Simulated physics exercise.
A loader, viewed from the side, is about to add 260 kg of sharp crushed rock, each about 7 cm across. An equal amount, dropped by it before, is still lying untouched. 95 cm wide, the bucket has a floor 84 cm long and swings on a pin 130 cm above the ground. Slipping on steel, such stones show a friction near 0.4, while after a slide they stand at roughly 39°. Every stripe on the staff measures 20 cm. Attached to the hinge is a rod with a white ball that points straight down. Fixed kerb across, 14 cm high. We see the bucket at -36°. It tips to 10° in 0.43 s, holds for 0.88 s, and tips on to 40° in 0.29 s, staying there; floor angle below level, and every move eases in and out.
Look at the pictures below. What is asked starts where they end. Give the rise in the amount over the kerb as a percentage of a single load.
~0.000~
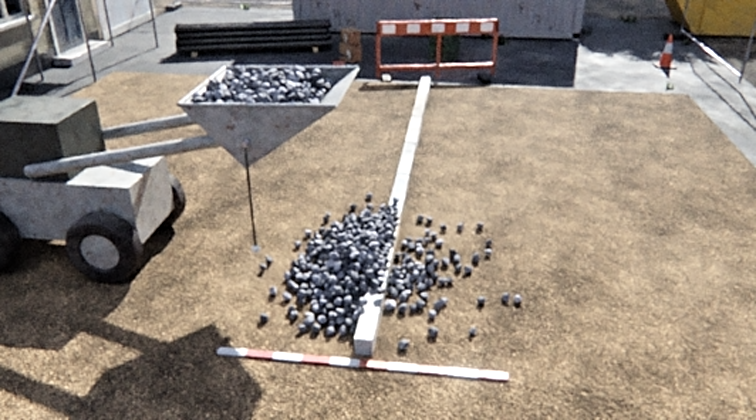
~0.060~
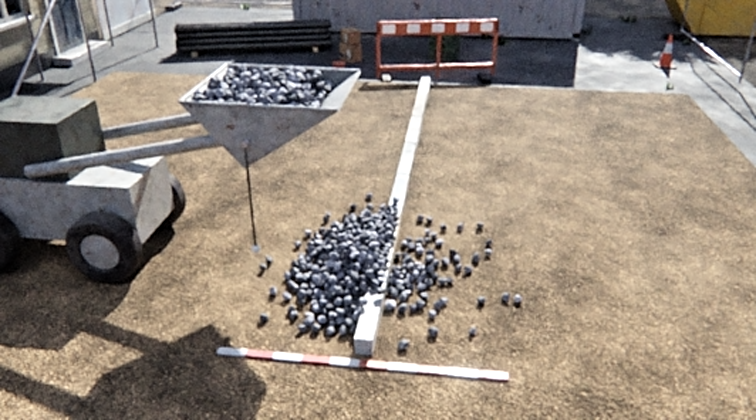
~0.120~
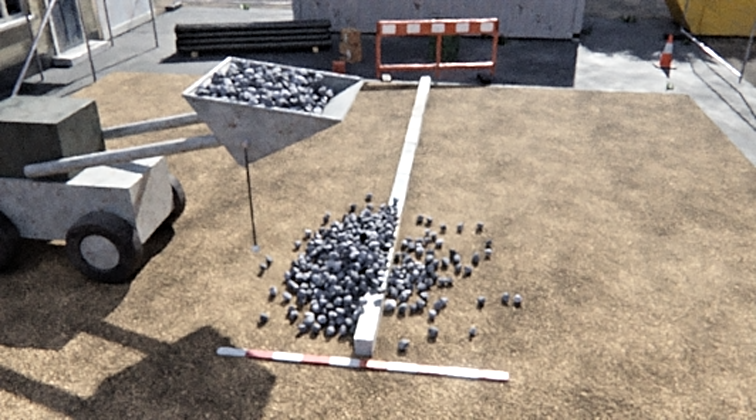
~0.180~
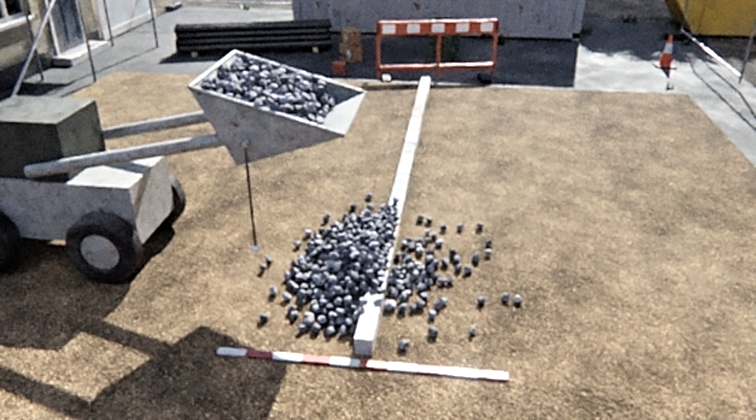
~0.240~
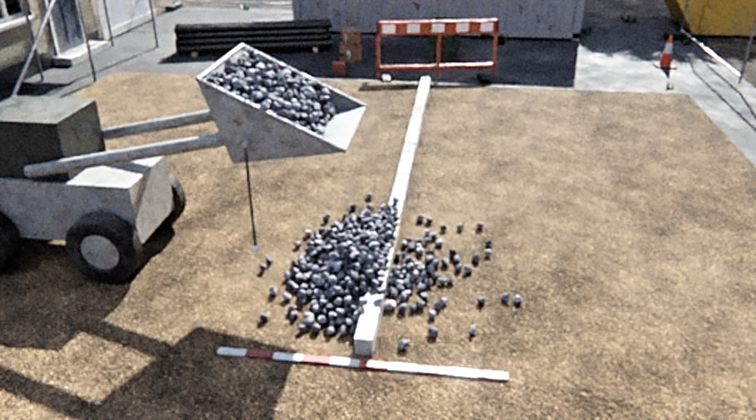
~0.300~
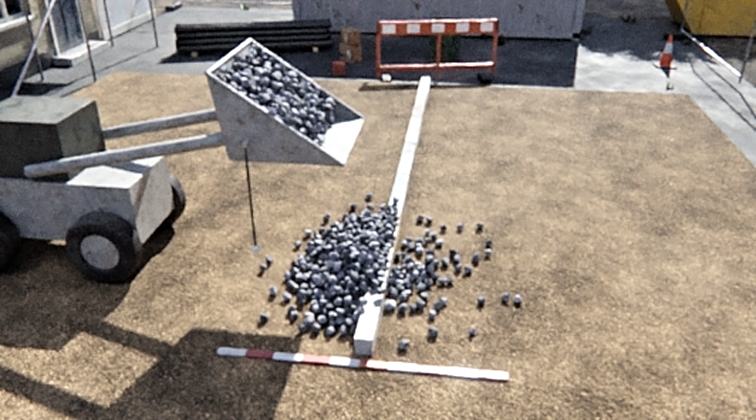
51 %.
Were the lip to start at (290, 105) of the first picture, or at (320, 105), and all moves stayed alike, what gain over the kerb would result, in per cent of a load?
The first would add some 5 per cent and the second some 20 per cent.
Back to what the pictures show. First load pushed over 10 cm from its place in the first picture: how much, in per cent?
Roughly 5 % of them.
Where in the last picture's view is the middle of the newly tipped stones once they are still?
Roughly pixel (384, 255) in the last view.
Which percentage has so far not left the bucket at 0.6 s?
That works out to about 100 %.
After 0.4 s the floor is at 9°; in per cent of one load, 100 in the bucket, 88 on this side of the kerb, 12 over the kerb; the foremost stones are at (489, 273).
After 0.6 s the floor is at 10°; in per cent of one load, 100 in the bucket, 88 on this side of the kerb, 12 over the kerb; the foremost stones are at (489, 273).
After 2.0 s the floor is at 40°; in per cent of one load, 25 in the bucket, 151 on this side of the kerb, 24 over the kerb; the foremost stones are at (497, 268).
After 4.5 s the floor is at 40°; in per cent of one load, 0 in the bucket, 137 on this side of the kerb, 63 over the kerb; the foremost stones are at (511, 278). Net gain over the kerb, 51.
